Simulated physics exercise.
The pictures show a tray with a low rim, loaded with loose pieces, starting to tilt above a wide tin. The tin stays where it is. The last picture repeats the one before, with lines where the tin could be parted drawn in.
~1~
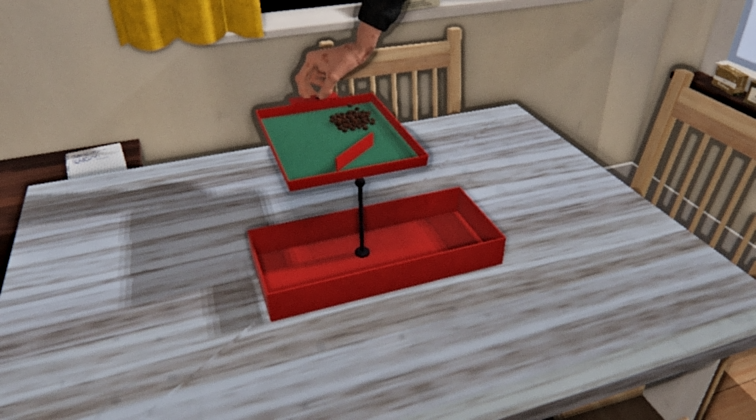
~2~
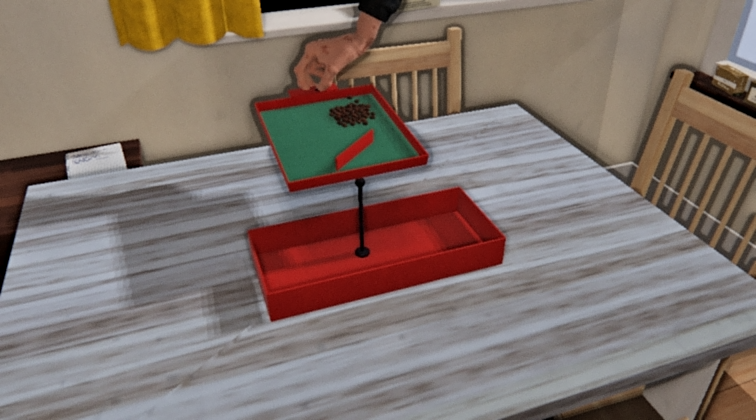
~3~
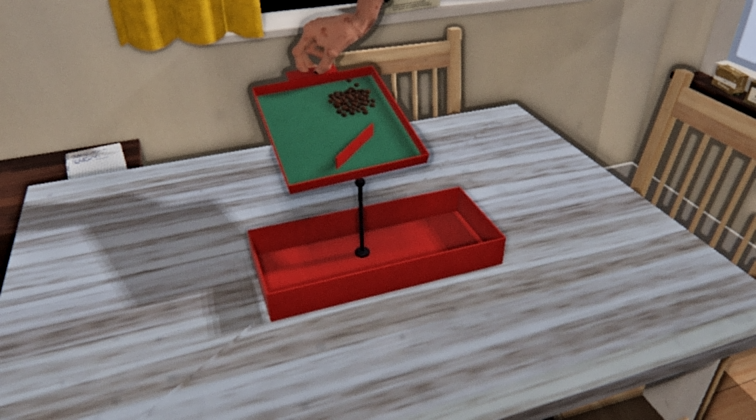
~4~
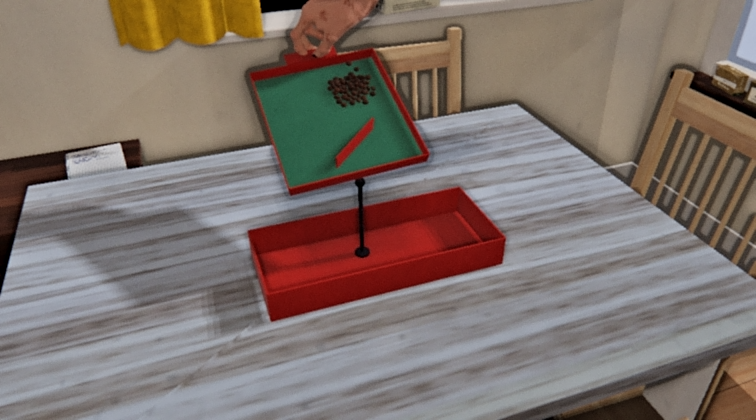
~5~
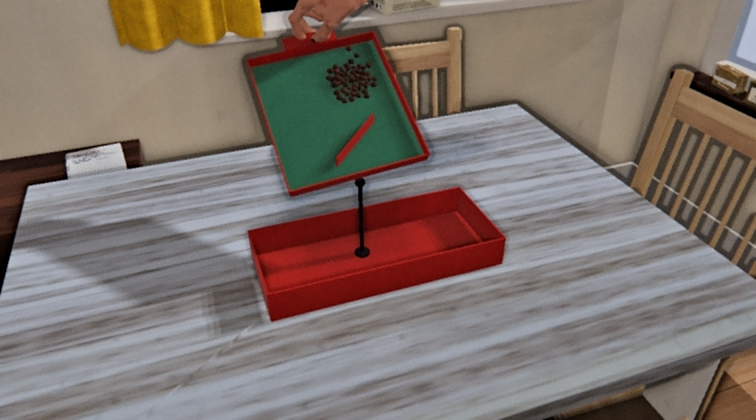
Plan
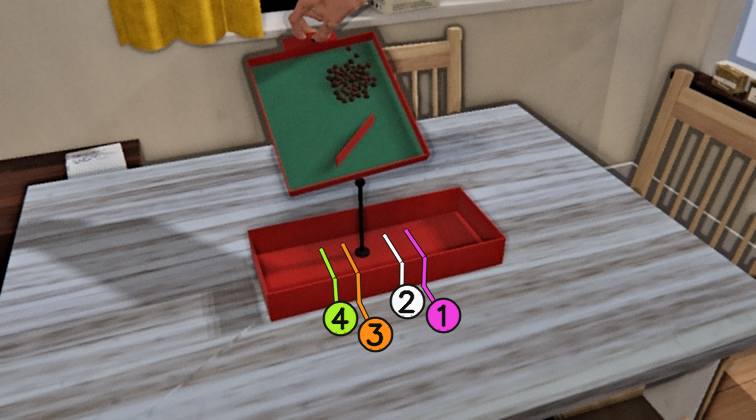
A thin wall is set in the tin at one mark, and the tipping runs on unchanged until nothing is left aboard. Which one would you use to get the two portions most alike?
Best: 4.
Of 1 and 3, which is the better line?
That would be 3.
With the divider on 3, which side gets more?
The left side.
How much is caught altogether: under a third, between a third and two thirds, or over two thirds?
Over two thirds.
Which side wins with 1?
The left side.
On the marked copy, line 1 crosses the front rim at (424, 257); line 2 crosses the front rim at (401, 263); line 3 crosses the front rim at (357, 273); line 4 crosses the front rim at (334, 278).
For line 1, of what is caught, nearly all on the left of the divider, a stray few on the right.
For line 2, of what is caught, nearly all on the left of the divider, a small part on the right.
For line 3, of what is caught, most on the left of the divider, about a quarter on the right.
For line 4, of what is caught, about two thirds on the left of the divider, about a third on the right.
